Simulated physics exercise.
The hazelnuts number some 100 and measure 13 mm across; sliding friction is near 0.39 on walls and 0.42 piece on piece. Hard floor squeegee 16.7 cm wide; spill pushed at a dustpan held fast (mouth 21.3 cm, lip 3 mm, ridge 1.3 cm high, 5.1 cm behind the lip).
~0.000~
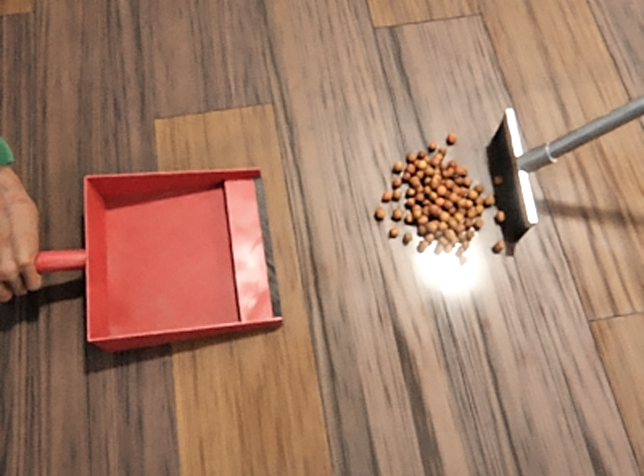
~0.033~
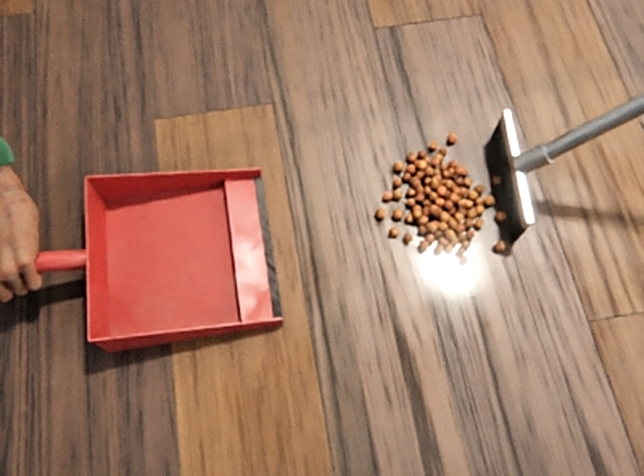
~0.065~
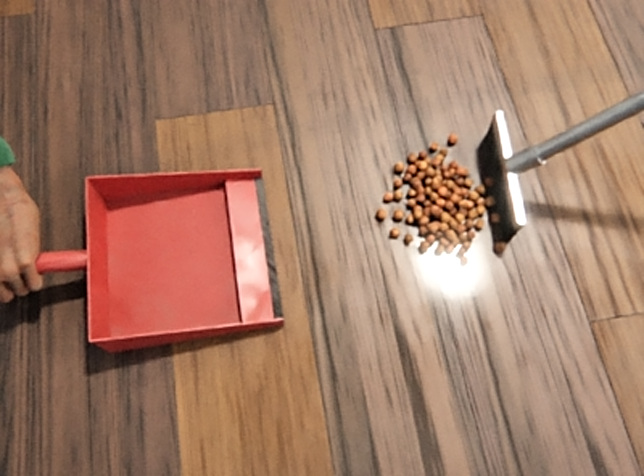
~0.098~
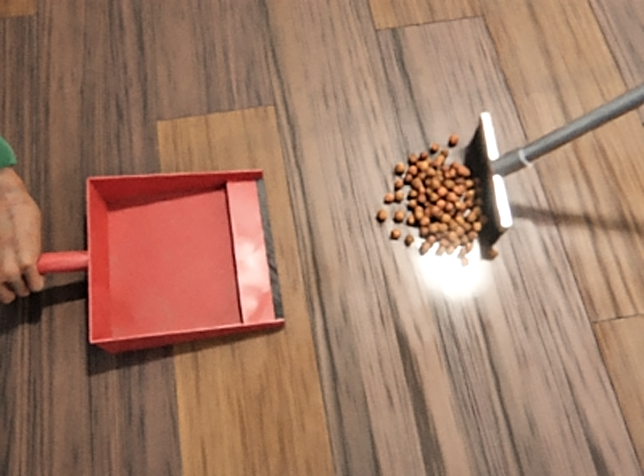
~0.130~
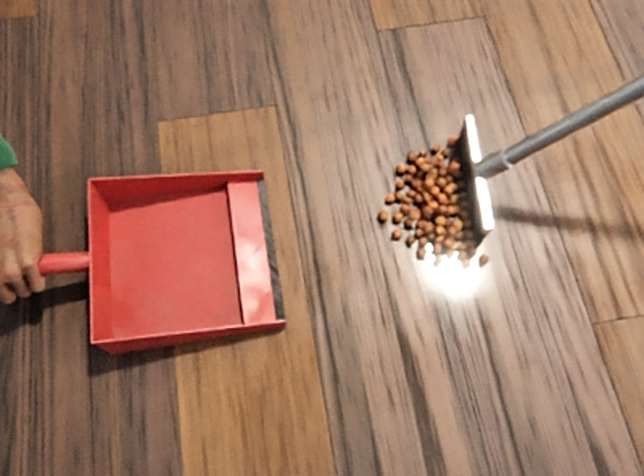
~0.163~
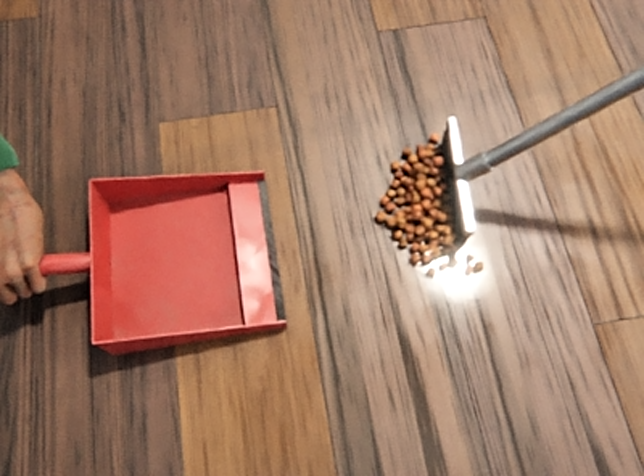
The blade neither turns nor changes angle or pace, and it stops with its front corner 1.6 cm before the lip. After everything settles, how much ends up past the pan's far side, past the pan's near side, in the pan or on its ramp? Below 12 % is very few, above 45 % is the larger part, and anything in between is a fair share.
Far side: A fair share, near side: Very few, pan: A fair share.
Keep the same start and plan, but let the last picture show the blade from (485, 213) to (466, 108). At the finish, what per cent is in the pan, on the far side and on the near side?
Pan: 0, far side: 40, near side: 0.
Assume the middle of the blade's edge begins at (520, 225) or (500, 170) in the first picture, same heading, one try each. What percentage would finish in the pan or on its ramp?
Estimates: 30 percent and 25 percent.
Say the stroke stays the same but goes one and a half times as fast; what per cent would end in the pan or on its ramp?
Then roughly 40 per cent.
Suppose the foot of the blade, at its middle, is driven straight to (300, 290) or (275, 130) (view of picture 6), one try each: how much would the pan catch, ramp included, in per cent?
Roughly 25 per cent for the first try and 5 per cent for the second.
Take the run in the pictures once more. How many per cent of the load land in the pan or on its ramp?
Around 30 in a hundred.
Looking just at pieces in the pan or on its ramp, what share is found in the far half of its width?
Around 90 in a hundred.
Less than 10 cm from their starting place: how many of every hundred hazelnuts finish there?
That share is some 5 percent.
After 0.32 s, middle of the blade 14 cm from the lip; 0 % over the lip, far side 20 %, near side 0 %.
After 0.43 s, middle of the blade 5 cm from the lip; 5 % over the lip, far side 20 %, near side 5 %.
Then, at 0.67 s, middle of the blade 3 cm from the lip; 35 % over the lip, far side 25 %, near side 5 %.
At rest (1.6 s), far side 25 %, near side 5 %, pan 30 %, in front of the lip or behind the blade 40 %.
